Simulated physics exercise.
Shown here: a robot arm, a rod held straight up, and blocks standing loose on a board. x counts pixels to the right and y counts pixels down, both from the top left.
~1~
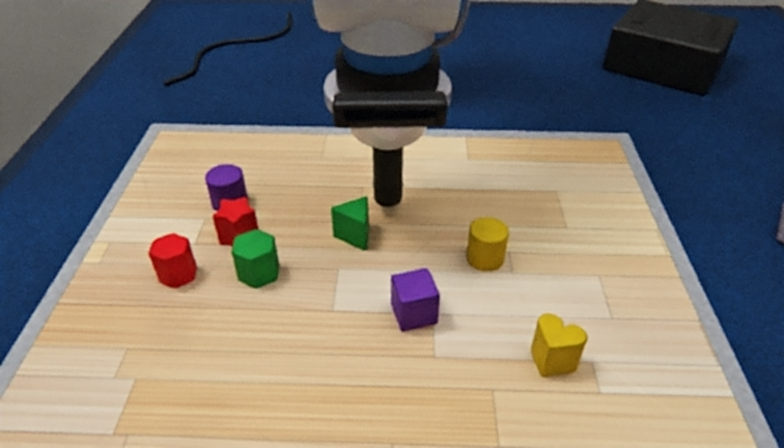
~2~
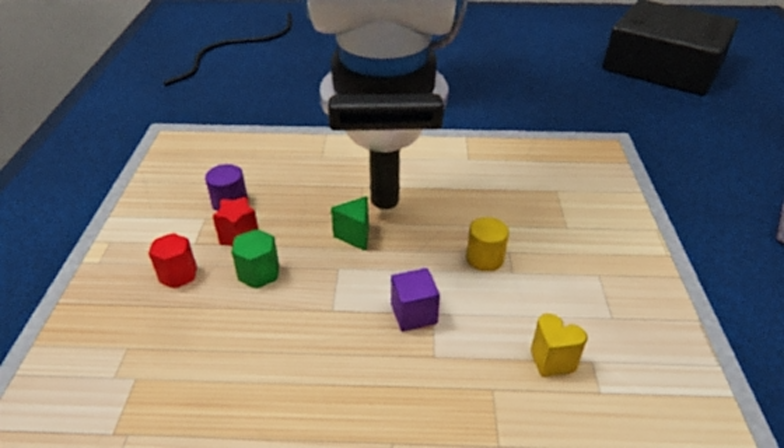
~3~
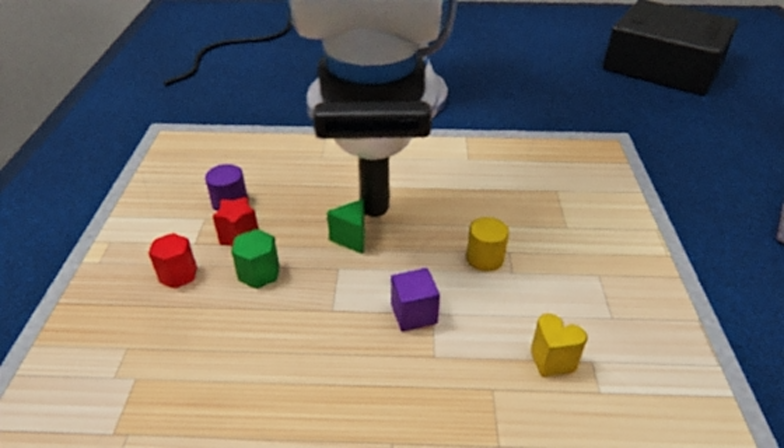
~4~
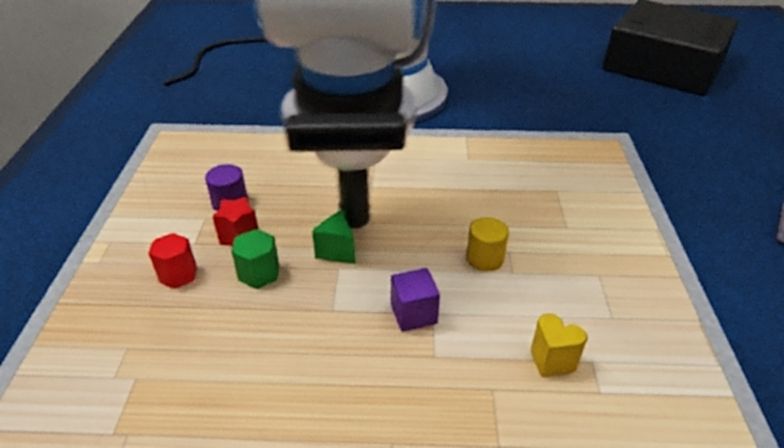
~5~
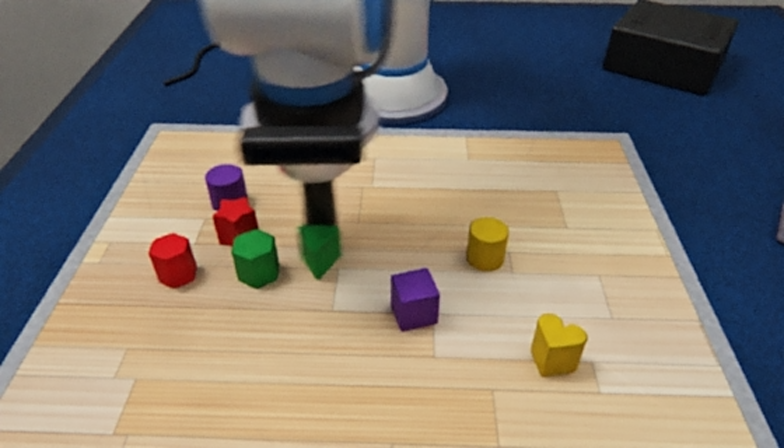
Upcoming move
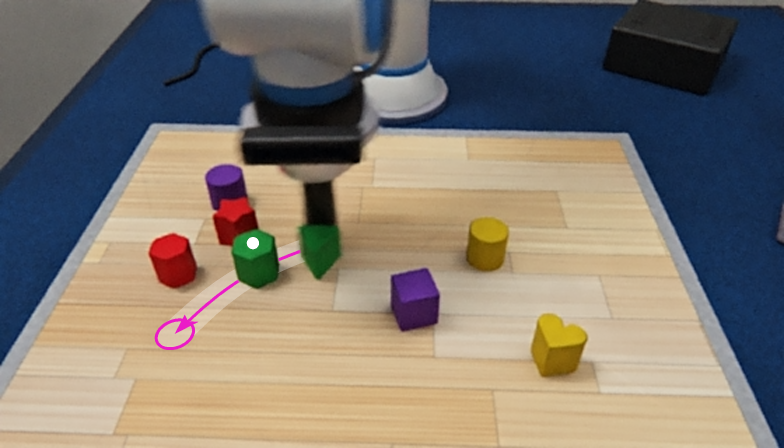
The clip shows a robot arm holding an upright rod above a board of colored blocks; the rod shifts left and pushes the green triangular block a short way left and toward the viewer, while the other blocks stay still.
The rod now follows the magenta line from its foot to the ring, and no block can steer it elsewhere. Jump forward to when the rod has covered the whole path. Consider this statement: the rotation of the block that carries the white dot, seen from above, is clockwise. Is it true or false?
Answer: True.
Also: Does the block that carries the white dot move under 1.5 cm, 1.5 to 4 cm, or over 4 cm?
Movement: Over 4 cm.
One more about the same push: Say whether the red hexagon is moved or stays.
By the last moment of the path, the red hexagon has stayed put.
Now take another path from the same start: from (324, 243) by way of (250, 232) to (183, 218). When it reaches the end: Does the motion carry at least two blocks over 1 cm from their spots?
Going by the path, no.
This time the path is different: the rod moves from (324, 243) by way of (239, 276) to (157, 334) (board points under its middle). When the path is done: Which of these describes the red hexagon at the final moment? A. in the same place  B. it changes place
A.
The drawn path runs from (324, 243) by way of (271, 263) and (221, 293) to (175, 334); the dot is on the green hexagon.
What follows on the original path. One third of the way, rod (269, 252); green hexagon (235, 252); green triangular piece (308, 240), turned 30° anticlockwise.
Two thirds of the way, rod (217, 282); green hexagon (179, 286), turned 10° clockwise; green triangular piece (308, 240), turned 30° anticlockwise.
At the end, rod (171, 322); red hexagon not moved; green hexagon (122, 325), turned 30° clockwise; green triangular piece (308, 240), turned 30° anticlockwise.
